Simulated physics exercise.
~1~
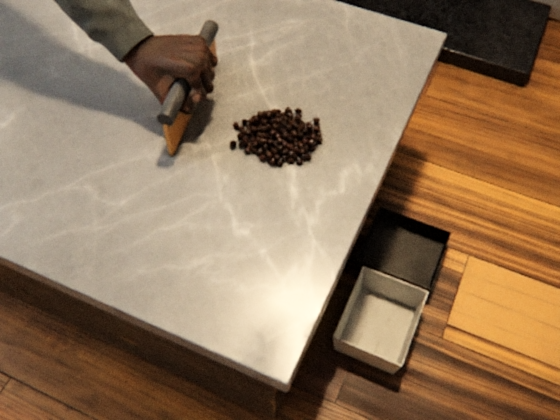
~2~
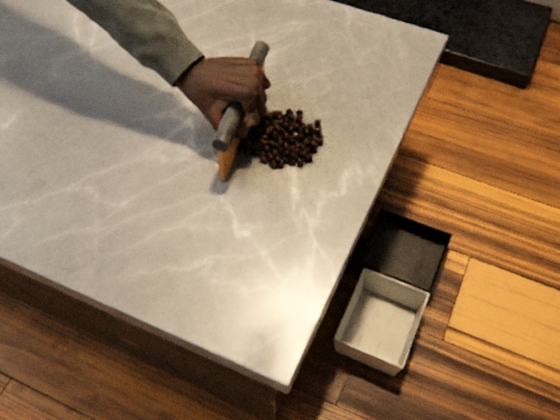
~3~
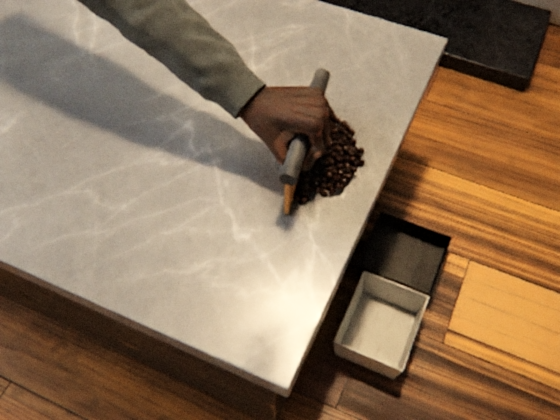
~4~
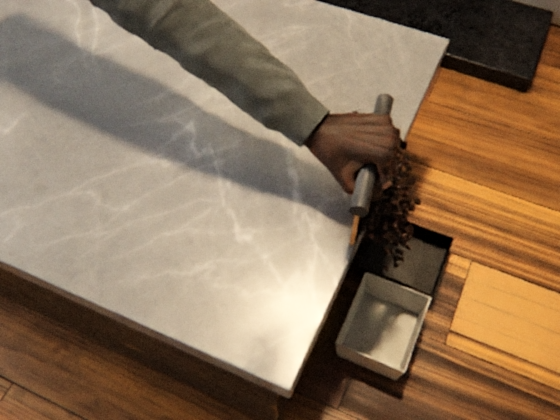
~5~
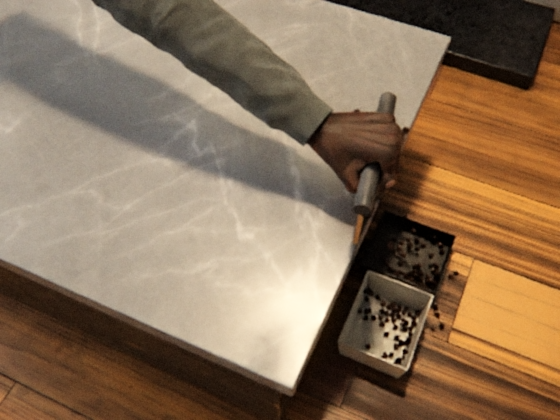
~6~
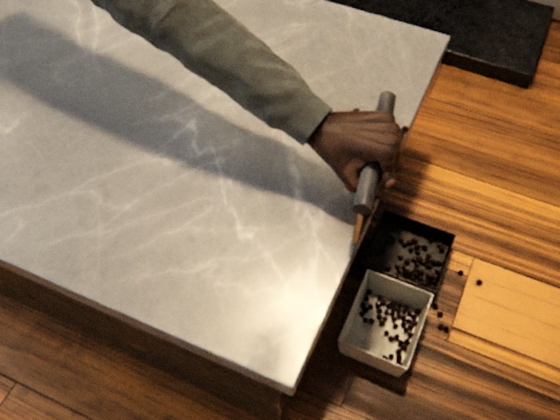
To begin with, a hand in a grey-green sleeve holds a scraper on a pale marbled tabletop, just left of a heap of dark coffee beans. The arm slides the scraper to the right until it meets the beans and pushes them toward the table's right edge. The heap bunches against the blade, then spills over the side as the scraper halts at the edge. Beans drop toward a black tin and a white tin below. Finally, the hand stays put while beans lie scattered in both tins, with a few strays on the wooden floor beside them.
